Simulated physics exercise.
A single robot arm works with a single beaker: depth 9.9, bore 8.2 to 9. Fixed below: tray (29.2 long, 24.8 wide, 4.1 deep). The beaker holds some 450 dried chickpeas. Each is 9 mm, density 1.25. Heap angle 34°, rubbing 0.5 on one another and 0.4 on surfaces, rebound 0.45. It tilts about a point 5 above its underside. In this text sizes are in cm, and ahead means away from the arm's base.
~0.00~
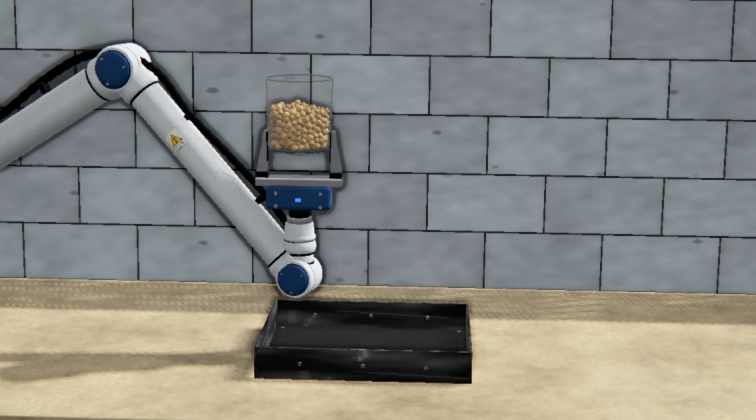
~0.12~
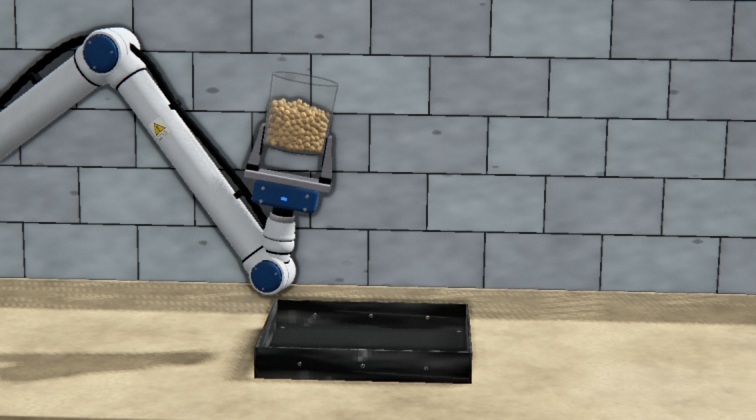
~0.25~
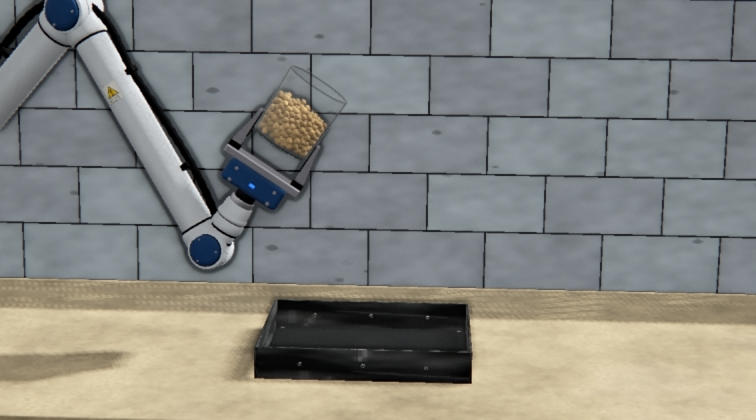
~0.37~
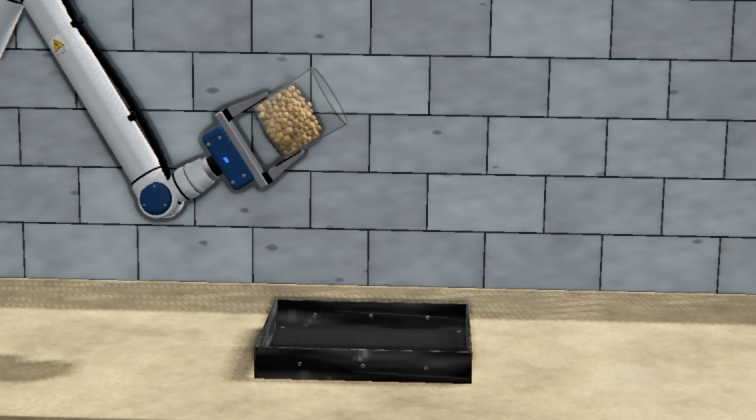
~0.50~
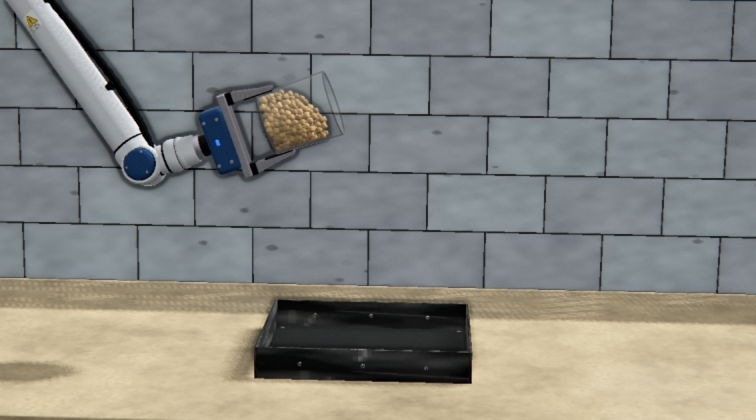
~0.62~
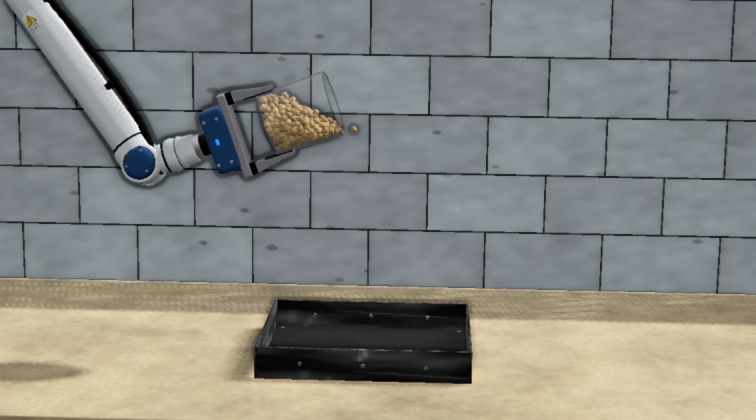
The clip shows a robot arm above a black tray tilting a clear beaker of chickpeas to the right until it lies nearly sideways, then holding still as the chickpeas slide toward the rim and one emerges past it.
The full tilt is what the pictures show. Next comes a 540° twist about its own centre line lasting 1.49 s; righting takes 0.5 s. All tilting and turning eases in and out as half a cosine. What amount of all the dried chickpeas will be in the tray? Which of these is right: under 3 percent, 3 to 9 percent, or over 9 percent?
The right one is over 9 percent.
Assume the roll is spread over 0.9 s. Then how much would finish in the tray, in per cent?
Then roughly 10 %.
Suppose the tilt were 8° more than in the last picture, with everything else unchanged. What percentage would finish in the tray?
Then about 40 per cent.
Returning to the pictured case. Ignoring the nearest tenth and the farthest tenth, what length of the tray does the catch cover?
It spans something like 18 centimetres, give or take.
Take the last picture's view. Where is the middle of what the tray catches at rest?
Roughly at pixel (402, 350).
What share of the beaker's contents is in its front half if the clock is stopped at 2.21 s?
Near enough 35 in a hundred.
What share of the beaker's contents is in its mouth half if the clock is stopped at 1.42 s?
Mouth-half share: Approx. 35 %.
After 1.42 s, tipped 71°, highest piece 38 above the table; 429 in the beaker, 9 in the tray, 12 in flight or on a rim.
After 2.21 s, tipped 64°, highest piece 37 above the table; 390 in the beaker, 56 in the tray, 4 in flight or on a rim.
After 2.81 s, upright, highest piece 39 above the table; 388 in the beaker, 62 in the tray.
After 3.51 s, upright, highest piece 39 above the table; 388 in the beaker, 62 in the tray.
In the end, 388 in the beaker, 62 in the tray. That is 14 % in the tray.
